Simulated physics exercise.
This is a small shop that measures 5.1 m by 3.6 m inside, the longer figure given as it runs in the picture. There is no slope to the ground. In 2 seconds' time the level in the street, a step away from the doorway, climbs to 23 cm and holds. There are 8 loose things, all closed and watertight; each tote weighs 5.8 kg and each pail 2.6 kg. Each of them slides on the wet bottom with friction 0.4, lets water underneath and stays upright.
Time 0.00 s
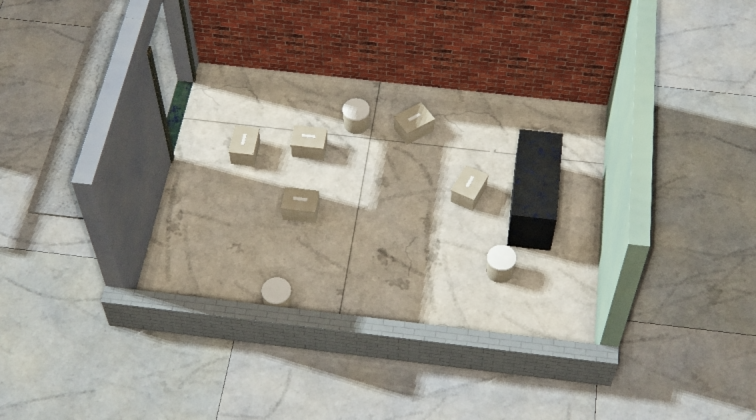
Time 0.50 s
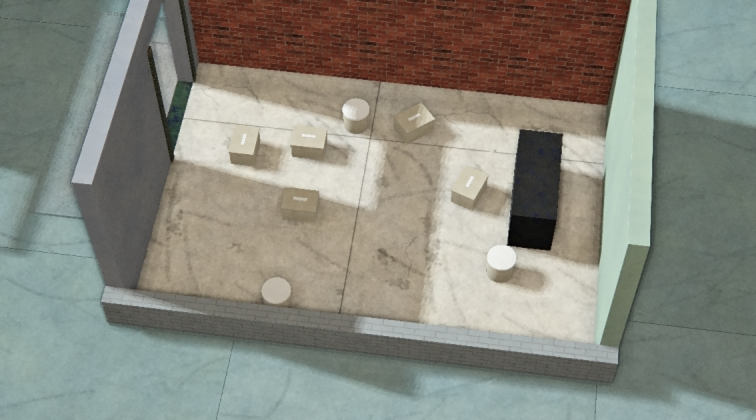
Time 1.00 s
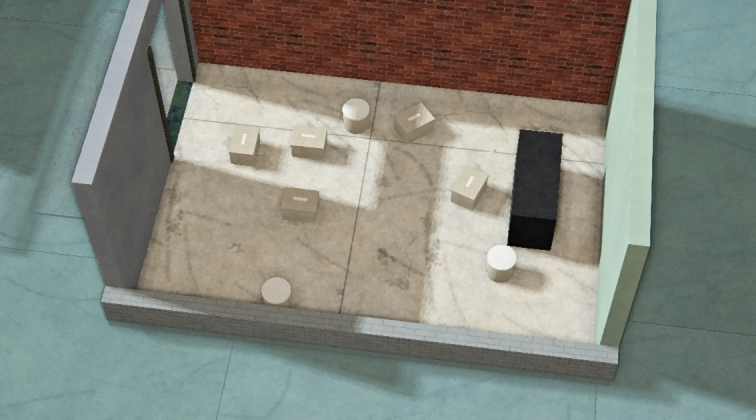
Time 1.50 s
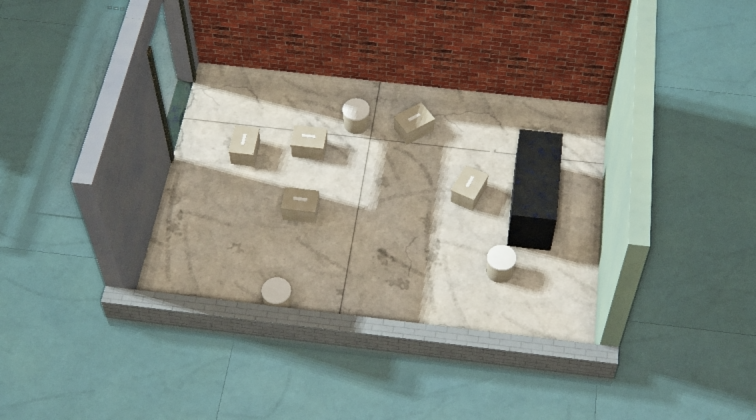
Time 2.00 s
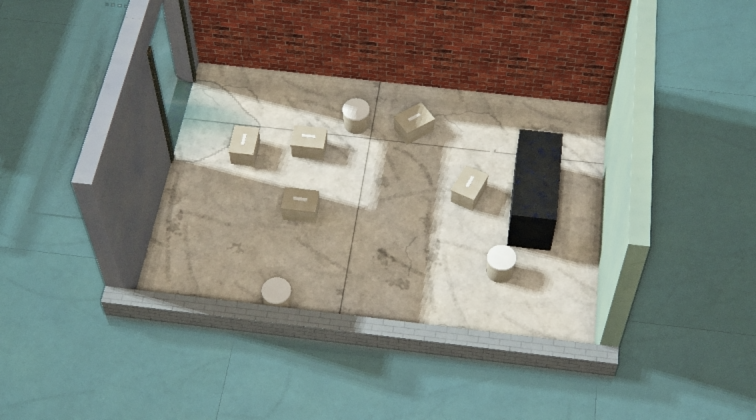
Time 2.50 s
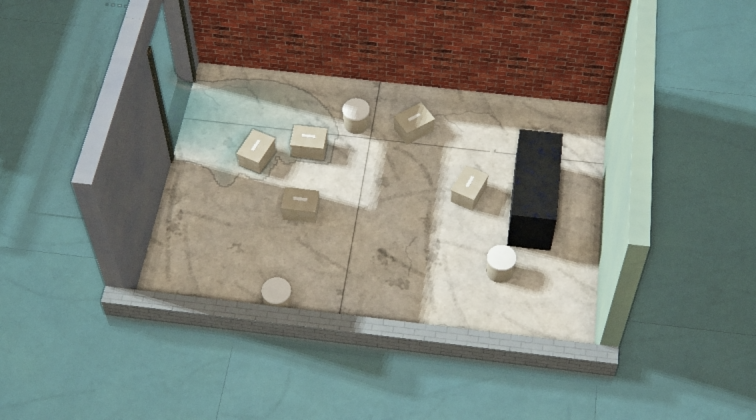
A small open-topped shop with a brick back wall, a grey left wall and a pale green right wall is seen from high above by a still camera. Beige boxes and whitish cylinders sit scattered across the sunlit, stained floor, with a long black block at right. Blue-green water covers the ground outside, then spreads in through the left doorway, and the leftmost box shifts slightly rightward and turns.
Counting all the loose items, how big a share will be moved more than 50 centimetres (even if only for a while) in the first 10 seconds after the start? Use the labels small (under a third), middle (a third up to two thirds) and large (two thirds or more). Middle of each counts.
Large.
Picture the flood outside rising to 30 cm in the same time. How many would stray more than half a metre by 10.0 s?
Count under that change: 8.
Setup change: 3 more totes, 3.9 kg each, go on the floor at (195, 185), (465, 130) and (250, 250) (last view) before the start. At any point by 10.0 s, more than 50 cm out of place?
First one stays inside the line, second one crosses the line, third one stays inside the line.
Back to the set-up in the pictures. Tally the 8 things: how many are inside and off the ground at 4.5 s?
The count is 0.
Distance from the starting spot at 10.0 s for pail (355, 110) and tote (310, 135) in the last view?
Respectively 300 and 300 cm.
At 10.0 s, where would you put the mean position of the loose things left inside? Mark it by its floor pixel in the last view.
Averaged position, last view: Near pixel (454, 313).
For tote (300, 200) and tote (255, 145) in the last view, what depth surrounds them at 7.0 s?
I'd estimate 3 cm for the first and 9 cm for the second.
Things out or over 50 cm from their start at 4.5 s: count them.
The answer is 5.
After 3.5 s 3 of 8 are over 50 cm from their spots; 0 afloat.
After 4.5 s 5 of 8 are over 50 cm from their spots; 0 afloat.
After 7.0 s 7 of 8 are over 50 cm from their spots; 7 afloat.
After 10.0 s 8 of 8 are over 50 cm from their spots, and 8 have been at some point; 8 afloat.
